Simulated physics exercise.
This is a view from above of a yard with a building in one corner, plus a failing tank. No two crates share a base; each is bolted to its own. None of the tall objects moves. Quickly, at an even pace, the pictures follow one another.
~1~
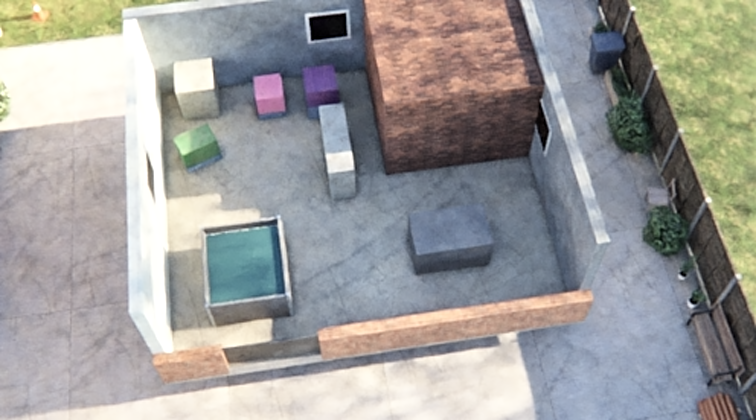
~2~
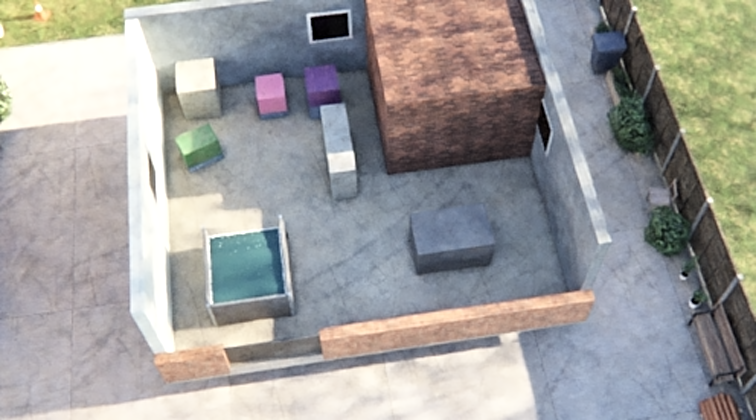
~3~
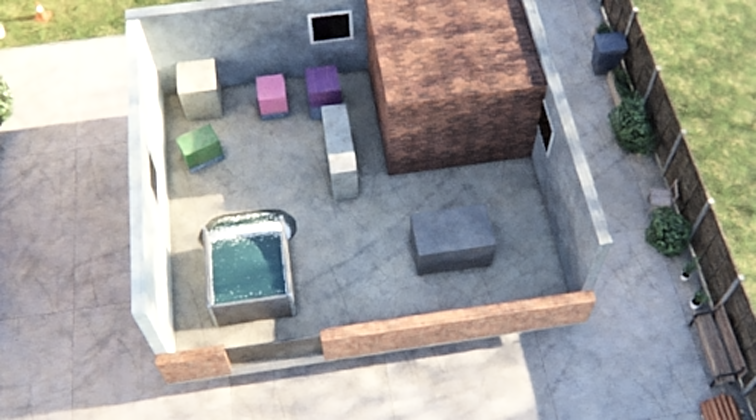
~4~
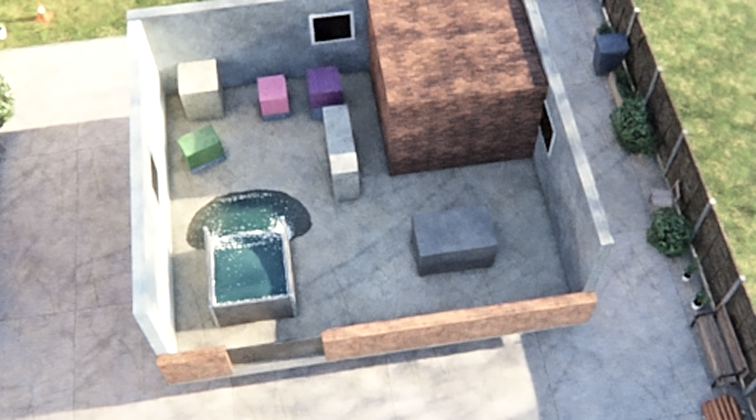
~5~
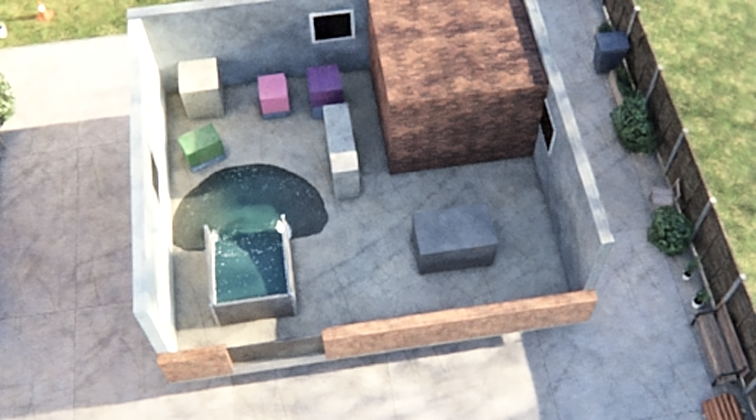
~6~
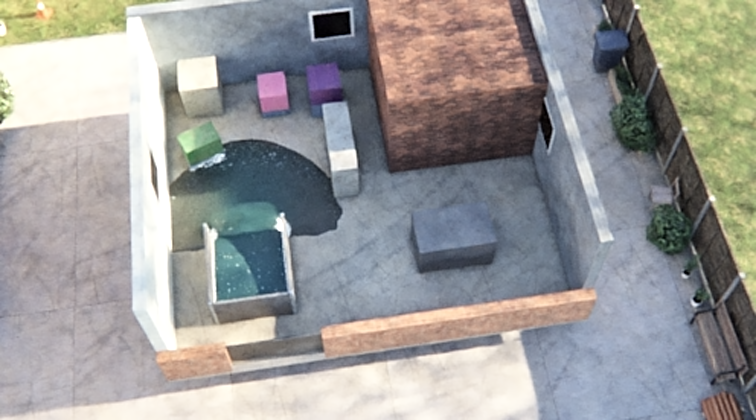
Water bursts from the far side of a square tank at the left of a walled concrete yard, seen from high above, with a brick building in its back corner. Around it sit a green crate, a cream one, pink and purple ones, a tall pale block and a grey block to the right. The water spreads in a dark, widening fan across the floor, reaching the green crate and pale block, while the view stays almost still.
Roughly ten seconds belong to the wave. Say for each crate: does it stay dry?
Purple crate: Yes, it stays dry; pink crate: No, it gets wet; green crate: No, it gets wet.
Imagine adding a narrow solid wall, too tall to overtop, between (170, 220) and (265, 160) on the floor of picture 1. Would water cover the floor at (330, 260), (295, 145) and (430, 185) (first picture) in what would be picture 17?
Outcome by spot, in order - unwatered, watered, unwatered.
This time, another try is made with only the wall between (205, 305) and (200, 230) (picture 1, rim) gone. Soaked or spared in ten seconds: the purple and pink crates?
The purple crate is untouched and the pink crate is untouched.
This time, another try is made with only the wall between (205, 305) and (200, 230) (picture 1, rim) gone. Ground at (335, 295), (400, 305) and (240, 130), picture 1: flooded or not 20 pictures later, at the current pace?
Taken in turn, that's reached, reached, and finally reached.
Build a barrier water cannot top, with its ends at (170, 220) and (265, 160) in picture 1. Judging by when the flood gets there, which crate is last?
My answer: The crate marked green.
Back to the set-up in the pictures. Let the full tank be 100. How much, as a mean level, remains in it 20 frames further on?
Estimate: Around 12 per cent.
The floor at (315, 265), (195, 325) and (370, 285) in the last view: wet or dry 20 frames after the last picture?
First spared, second spared, third spared.
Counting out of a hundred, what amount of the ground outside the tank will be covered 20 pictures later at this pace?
By my count, 45 percent.
A moment on, water covers 30 % of the floor; the purple crate water round its plinth, the pink crate water round its plinth, the green crate water round its plinth.
Next, water covers 35 % of the floor; the purple crate water round its plinth, the pink crate water round its plinth, the green crate water round its plinth.
Then, water covers 45 % of the floor; the purple crate water round its plinth, the pink crate water round its plinth, the green crate water round its plinth.
Later, water covers 70 % of the floor; the purple crate water round its plinth, the pink crate water round its plinth, the green crate water round its plinth.
In the end, water covers 90 % of the floor; the purple crate stayed above the water, the pink crate was topped, the green crate was topped.
